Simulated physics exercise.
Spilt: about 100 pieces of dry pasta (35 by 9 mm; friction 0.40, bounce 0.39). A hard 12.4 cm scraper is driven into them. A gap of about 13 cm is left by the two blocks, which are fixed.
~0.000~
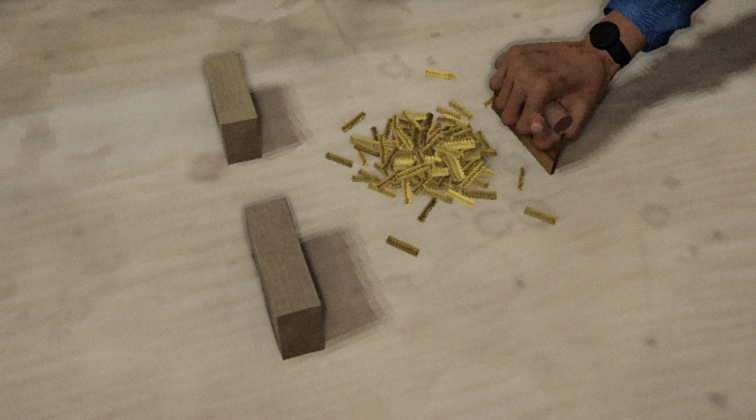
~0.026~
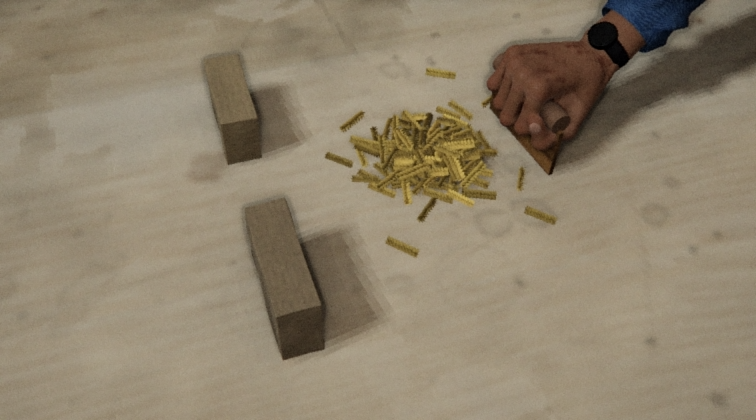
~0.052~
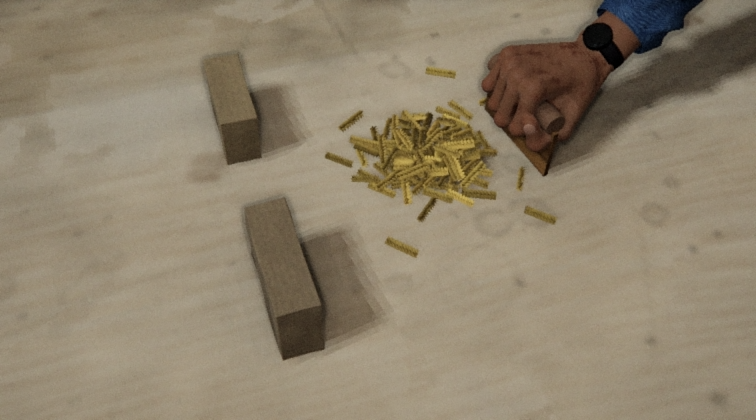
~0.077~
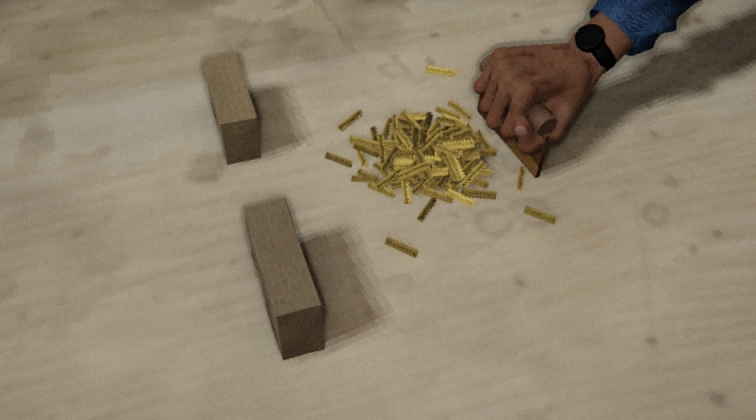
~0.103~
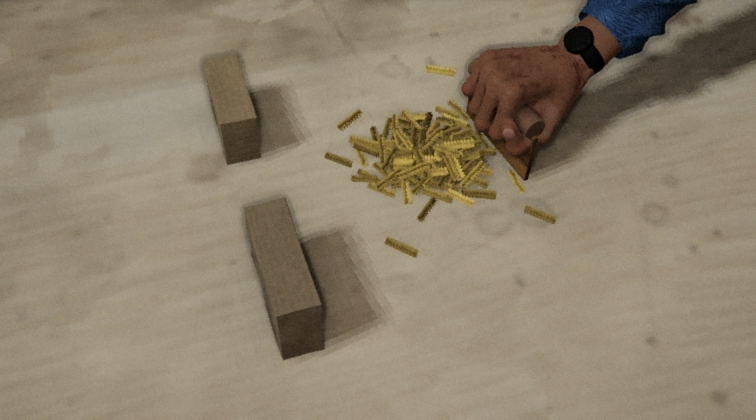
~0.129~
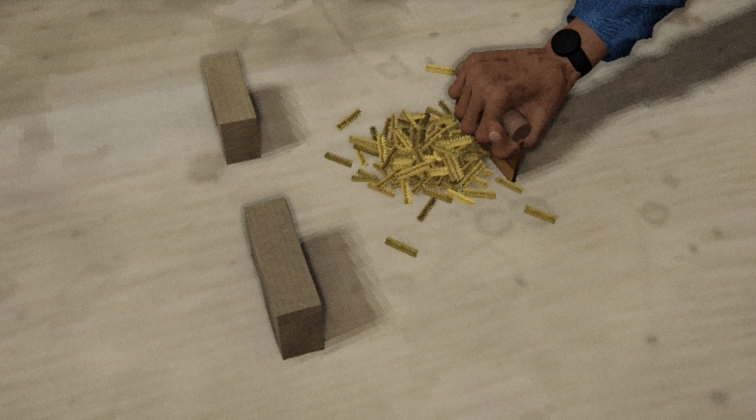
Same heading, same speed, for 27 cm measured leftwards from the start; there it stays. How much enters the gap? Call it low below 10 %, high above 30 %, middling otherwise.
I would say high.
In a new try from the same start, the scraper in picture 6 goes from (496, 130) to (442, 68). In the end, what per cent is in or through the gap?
5 %.
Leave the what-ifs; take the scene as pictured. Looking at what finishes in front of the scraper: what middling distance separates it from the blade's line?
Distance: Approx. 5 cm.
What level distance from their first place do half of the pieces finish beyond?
That comes to roughly 20 cm.
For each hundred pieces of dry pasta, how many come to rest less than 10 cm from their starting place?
Some 15 percent.
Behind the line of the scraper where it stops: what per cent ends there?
20 %.
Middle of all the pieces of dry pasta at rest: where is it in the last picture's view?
The middle of the pieces at rest is roughly at (275, 202).
Then, at 0.34 s, scraper 17 cm from its start, spill 18 cm wide; held up before the blocks 100 %.
Then, at 0.56 s, scraper 27 cm from its start, spill 21 cm wide; in or through the gap 45 %, held up before the blocks 55 %.
After 0.74 s, scraper 27 cm from its start, spill 21 cm wide; in or through the gap 45 %, held up before the blocks 55 %.
At rest (2.2 s), in or through the gap 45 %, round the near block 0 %, round the far block 0 %, held up before the blocks 55 %.
